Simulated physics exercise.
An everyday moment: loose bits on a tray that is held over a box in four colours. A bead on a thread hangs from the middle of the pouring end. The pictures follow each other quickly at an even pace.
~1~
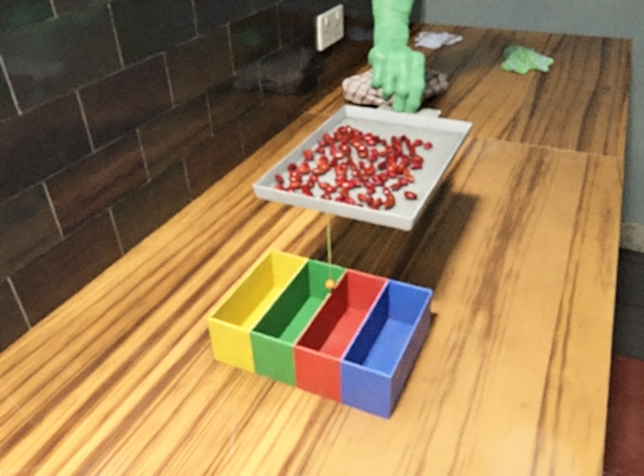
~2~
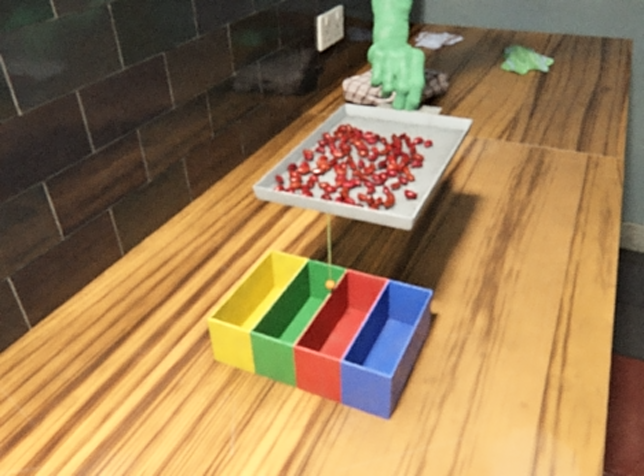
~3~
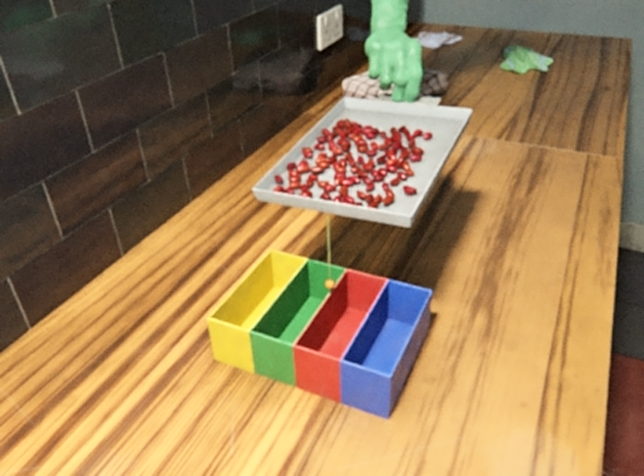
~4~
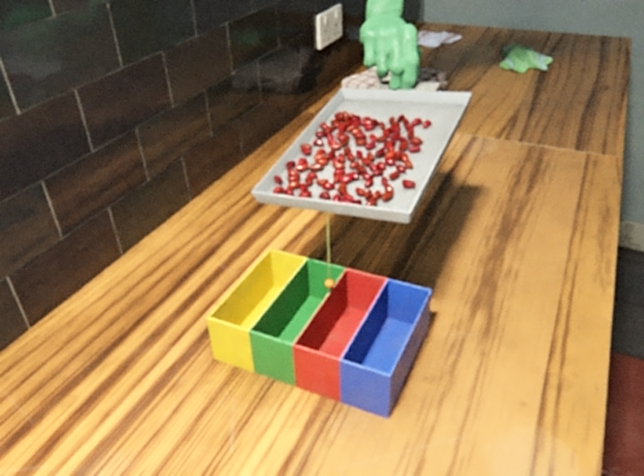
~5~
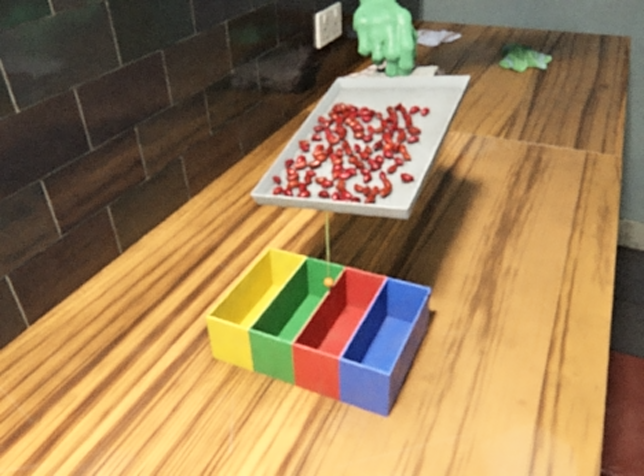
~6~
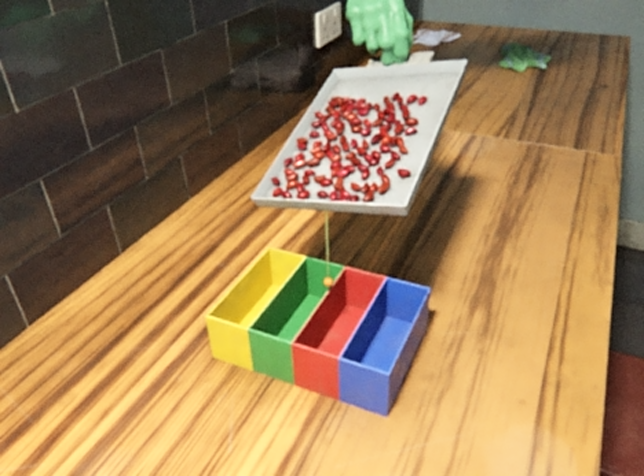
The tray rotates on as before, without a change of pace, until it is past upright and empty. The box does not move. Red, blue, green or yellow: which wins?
Fullest: The yellow cell.
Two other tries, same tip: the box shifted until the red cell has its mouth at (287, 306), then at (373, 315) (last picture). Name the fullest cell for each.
In turn: Green; the yellow one.
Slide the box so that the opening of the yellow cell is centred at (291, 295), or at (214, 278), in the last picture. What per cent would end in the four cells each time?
First some 40, then 100 per cent.
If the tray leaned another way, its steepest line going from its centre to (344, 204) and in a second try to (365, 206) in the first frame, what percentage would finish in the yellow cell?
The first gives 20 %, the second 0 %.
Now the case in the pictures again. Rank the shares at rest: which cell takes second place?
In second place: The cell in green.
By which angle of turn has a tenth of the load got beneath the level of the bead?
At some 110 degrees.
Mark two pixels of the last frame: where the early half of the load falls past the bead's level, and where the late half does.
The first part at (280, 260); the rest at (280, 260).
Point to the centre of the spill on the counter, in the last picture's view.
Roughly at (204, 309).
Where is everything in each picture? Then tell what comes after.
In the first frame, corners of the pouring end near (256, 185) and (410, 217), level; middle of the load near (353, 166), kidney beans; bead on its thread near (330, 284); yellow cell near (231, 341); green cell near (273, 355); red cell near (318, 370); blue cell near (365, 386).
In the second frame, corners of the pouring end near (256, 186) and (410, 217), level; middle of the load near (353, 166).
In the third frame, corners of the pouring end near (256, 188) and (409, 214), tipped barely, lowest at the left corner; middle of the load near (352, 162).
In the fourth frame, corners of the pouring end near (255, 191) and (408, 210), tipped a little, lowest at the left corner; middle of the load near (350, 157).
In the fifth frame, corners of the pouring end near (254, 193) and (405, 207), tipped a little, lowest at the left corner; middle of the load near (357, 148).
In the sixth frame, corners of the pouring end near (254, 196) and (403, 204), tipped clearly, lowest at the left corner; middle of the load near (354, 143); yellow cell near (229, 339); green cell near (271, 353); red cell near (316, 368); blue cell near (364, 384).
Shortly afterwards, tray tipped steeply; the whole lot on the tray.
Next, tray tipped past a quarter turn; all but a few on the tray; only a few in the green cell; only a few in the yellow cell; only a few falling or outside the box.
Some moments later, tray tipped past a quarter turn; near two thirds in the yellow cell; near a quarter in the green cell; a little falling or outside the box.
In the end, tray tipped past a quarter turn; near two thirds in the yellow cell; near a quarter in the green cell; none at all in the blue cell; none at all in the red cell; a little outside the box.
